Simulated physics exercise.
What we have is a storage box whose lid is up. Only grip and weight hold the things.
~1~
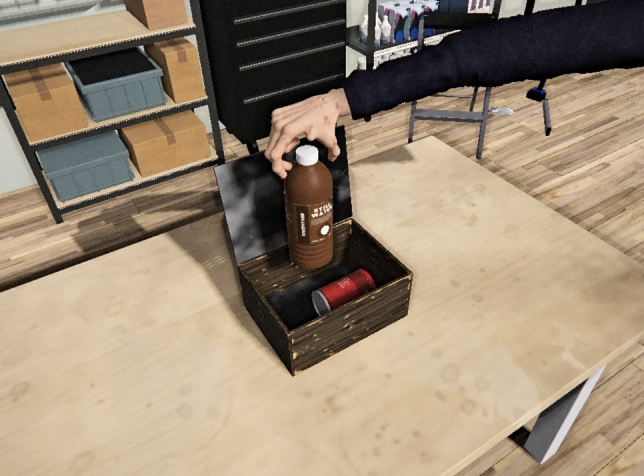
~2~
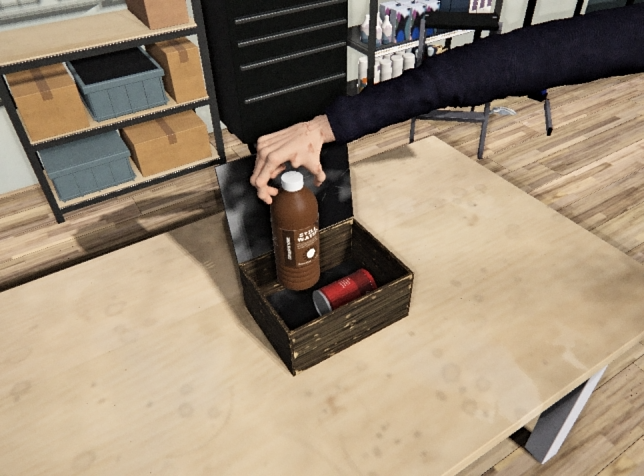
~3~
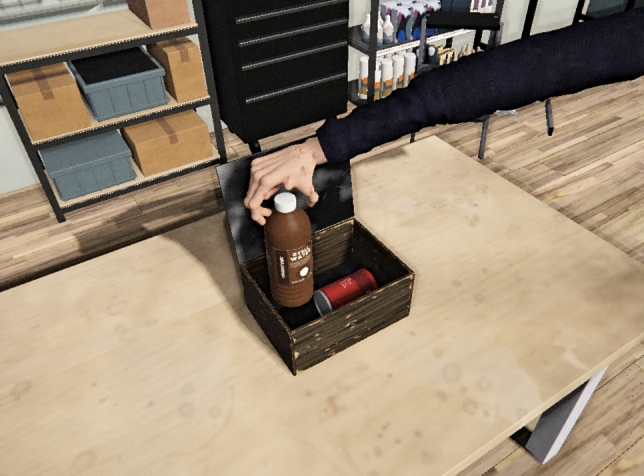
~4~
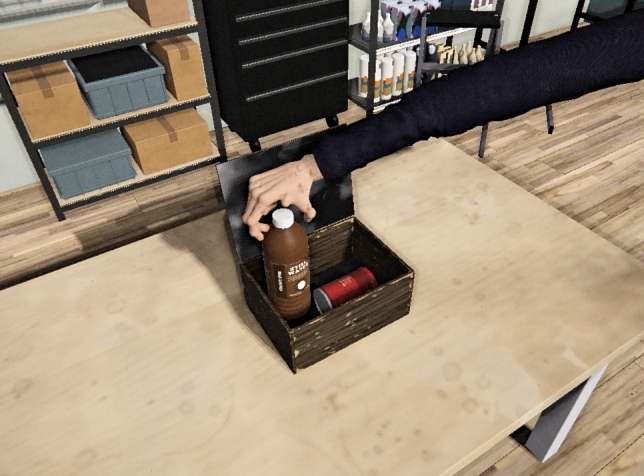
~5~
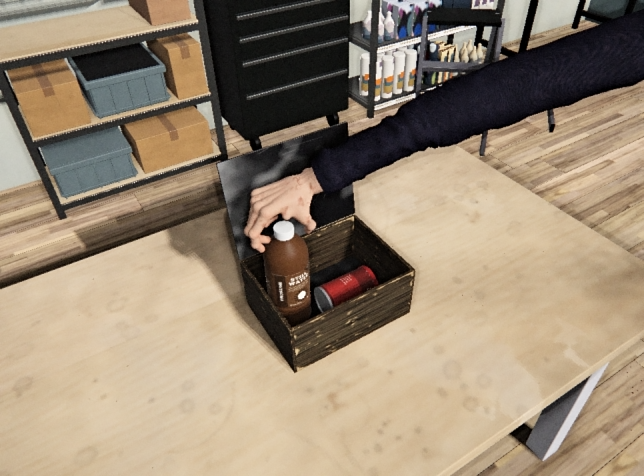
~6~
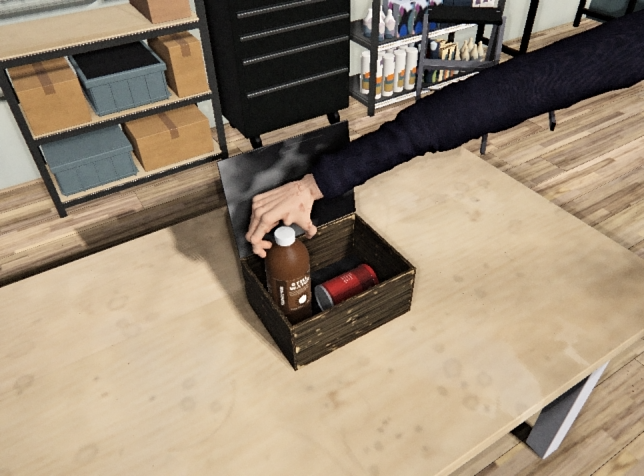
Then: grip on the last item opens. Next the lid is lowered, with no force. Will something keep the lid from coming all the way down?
The lid fails to lower completely.
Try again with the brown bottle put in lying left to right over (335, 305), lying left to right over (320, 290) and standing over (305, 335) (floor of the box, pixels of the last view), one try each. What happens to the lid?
Lid, in order: Fully down, fully down, held open.
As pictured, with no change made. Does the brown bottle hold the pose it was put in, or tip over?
In the end, it keeps its orientation.
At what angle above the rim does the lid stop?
Roughly 55°.
Then, 1.20 s past the last view, lid starting down.
Then, 1.60 s past the last view, lid 57° above the rim.
Then, 3.60 s past the last view, lid 56° above the rim.
Finally, lid 57° above the rim; both still in place. Final places as the last picture's camera would see them, brown bottle near (288, 277).
